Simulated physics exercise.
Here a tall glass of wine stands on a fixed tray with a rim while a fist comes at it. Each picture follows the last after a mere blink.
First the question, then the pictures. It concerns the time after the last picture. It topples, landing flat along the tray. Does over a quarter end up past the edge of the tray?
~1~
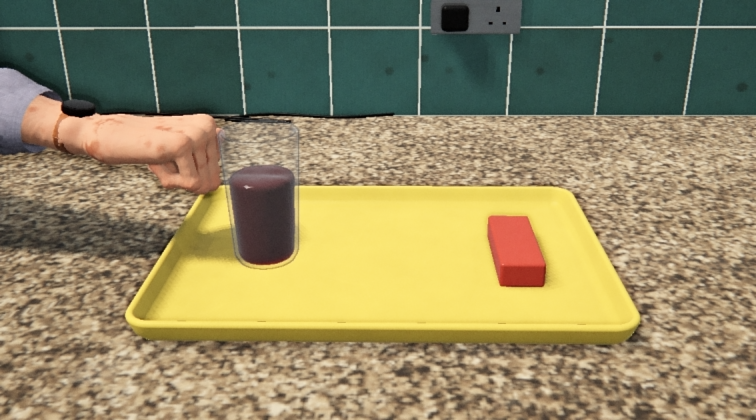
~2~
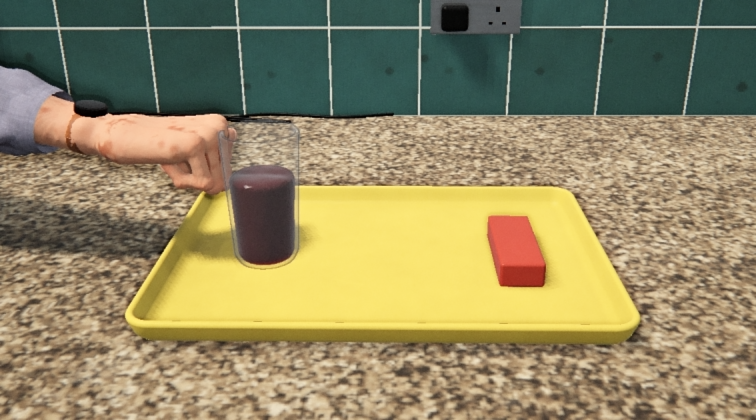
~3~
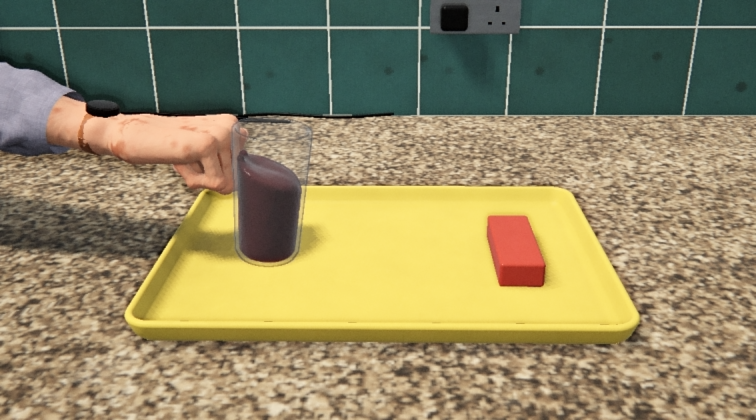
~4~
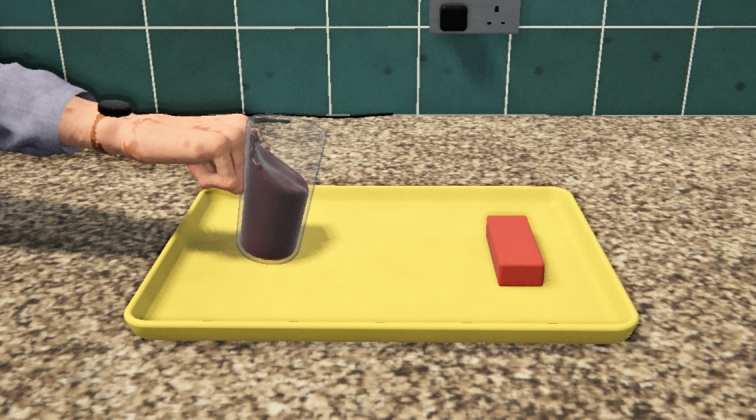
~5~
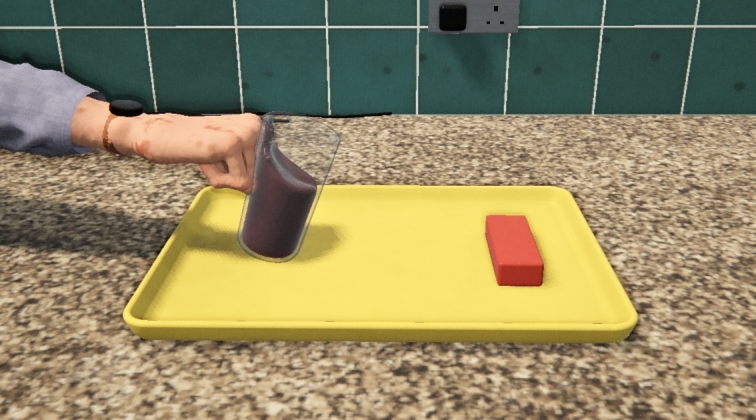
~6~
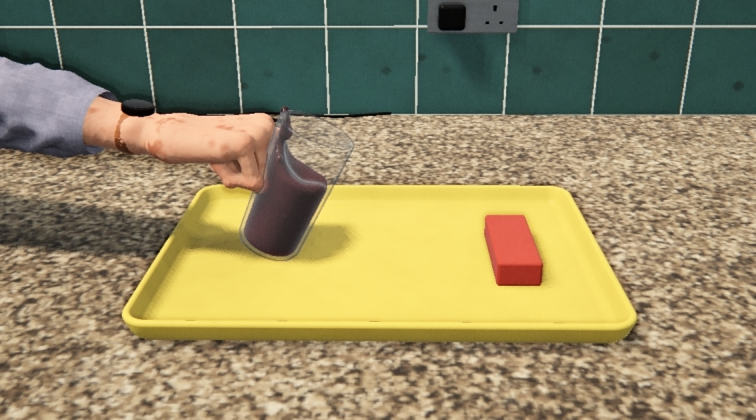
No.
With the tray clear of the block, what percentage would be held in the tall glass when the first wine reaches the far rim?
Roughly 55 per cent.
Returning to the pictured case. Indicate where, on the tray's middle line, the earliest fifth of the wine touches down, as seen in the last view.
Landing point, centre line: Approx. (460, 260).
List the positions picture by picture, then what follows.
Tilt 0°; right rim (296, 133); surface from (231, 174) to (296, 175); the tray's far rim is at (598, 246); a block is fixed to the tray further along, in the first picture.
Tilt 0°; right rim (297, 133); surface from (231, 174) to (295, 174), in the second picture.
Tilt 6°; right rim (310, 135); surface from (238, 154) to (296, 174), in the third picture.
Tilt 12°; right rim (324, 137); surface from (251, 134) to (308, 182), in the fourth picture.
Tilt 18°; right rim (338, 141); surface from (257, 165) to (319, 181), in the fifth picture.
Tilt 25°; right rim (352, 147); surface from (264, 172) to (329, 179), in the sixth picture.
A moment on, the tall glass is falling and 100 per cent is in the glass, 0 on the tray and 0 above or beyond its rim.
Next, the tall glass lies on its side and 62 per cent is in the glass, 24 on the tray and 15 above or beyond its rim.
Then the tall glass lies on its side and 31 per cent is in the glass, 50 on the tray and 18 above or beyond its rim.
Later the tall glass lies on its side and 17 per cent is in the glass, 70 on the tray and 13 above or beyond its rim.
In the end 88 per cent is held by tray and glass, 12 is off the tray.
